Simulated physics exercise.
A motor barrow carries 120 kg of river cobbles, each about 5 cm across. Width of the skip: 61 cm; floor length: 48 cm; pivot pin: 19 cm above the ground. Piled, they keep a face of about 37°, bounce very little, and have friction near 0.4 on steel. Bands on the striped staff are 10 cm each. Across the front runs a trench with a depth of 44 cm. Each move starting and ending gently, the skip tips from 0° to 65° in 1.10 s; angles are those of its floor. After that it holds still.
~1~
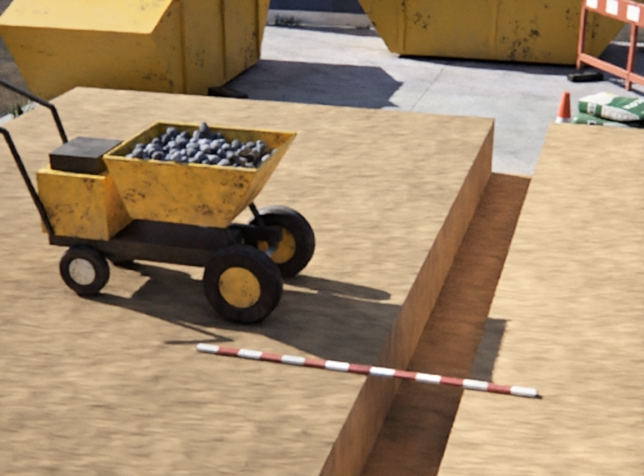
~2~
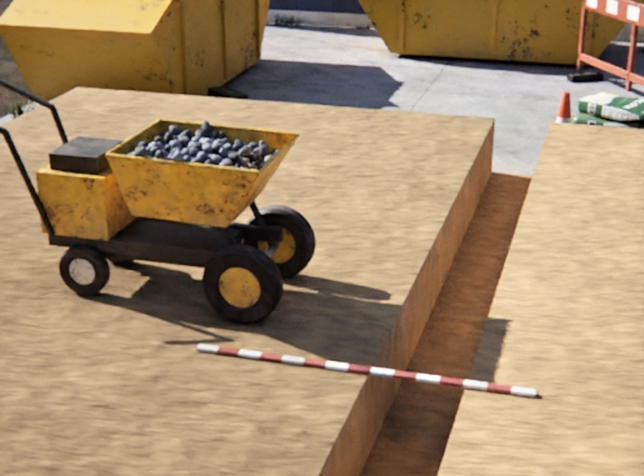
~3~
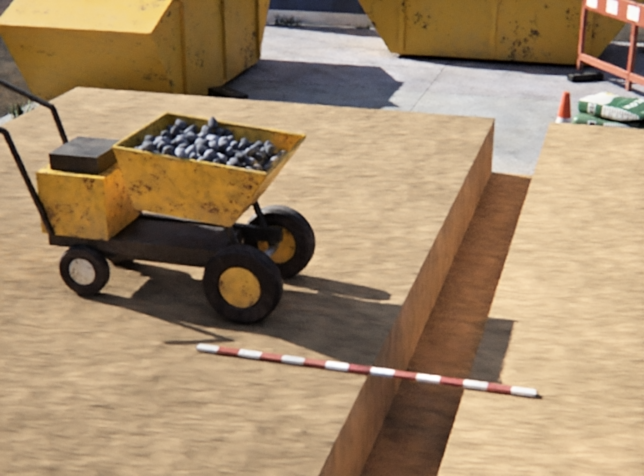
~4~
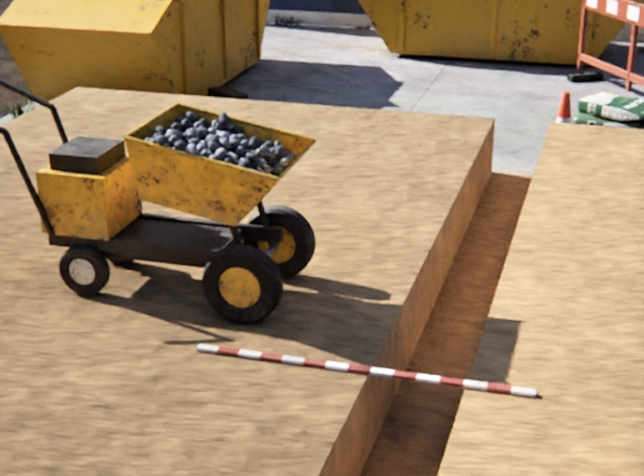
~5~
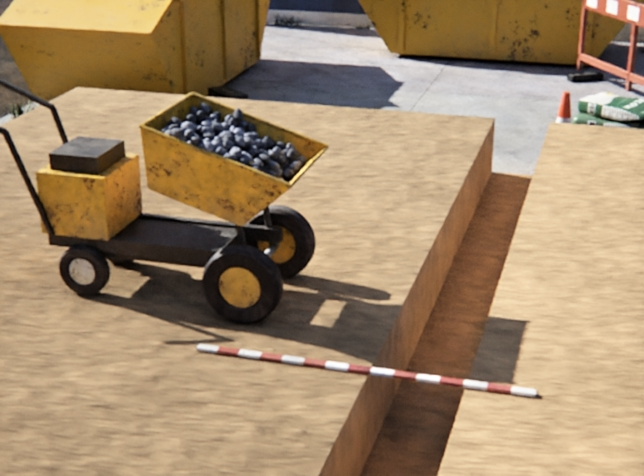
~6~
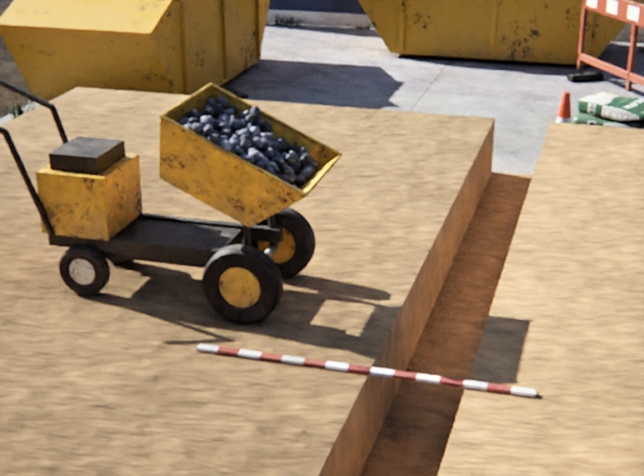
The yellow skip of a small wheeled barrow, loaded with dark grey stones, slowly tilts forward to the right, its back end rising while the wheels stay still beside a trench with a red-and-white striped staff across it.
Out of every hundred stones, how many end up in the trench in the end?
Around 63 in every hundred.
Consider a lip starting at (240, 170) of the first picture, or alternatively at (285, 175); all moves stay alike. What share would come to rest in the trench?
First place roughly 50%, second roughly 65%.
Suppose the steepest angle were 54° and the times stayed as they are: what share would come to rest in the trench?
About 25%.
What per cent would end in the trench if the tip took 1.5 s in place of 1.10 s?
Estimate: About 60 %.
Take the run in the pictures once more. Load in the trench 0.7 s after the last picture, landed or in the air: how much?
Around 20 per cent of it.
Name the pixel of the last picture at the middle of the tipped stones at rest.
Their centre sits close to (438, 389).
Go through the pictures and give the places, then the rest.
In the first frame, the skip is at 0°, its lip at (256, 172); the top of the load is at (198, 144).
In the second frame, lip at (259, 173), floor tilted 1°, highest stones at (199, 141).
In the third frame, the skip is at 5°, its lip at (266, 175); the top of the load is at (190, 134).
In the fourth frame, the skip is at 10°, its lip at (277, 179); the top of the load is at (190, 128).
In the fifth frame, lip at (291, 186), floor tilted 17°, highest stones at (203, 119).
In the sixth frame, lip at (306, 196), floor tilted 25°, highest stones at (211, 110).
Then, 0.4 s after the last picture the floor is at 55°, 100 % in the skip; the foremost stones are at (358, 219).
Then, 0.7 s after the last picture the floor is at 65°, 76 % in the skip, 5 % short of the trench, 19 % in the trench; the foremost stones are at (466, 373).
Then, 1.1 s after the last picture the floor is at 65°, 52 % in the skip, 5 % short of the trench, 43 % in the trench; the foremost stones are at (482, 389).
Then, 3.0 s after the last picture the floor is at 65°, 30 % in the skip, 7 % short of the trench, 63 % in the trench; the foremost stones are at (494, 387).
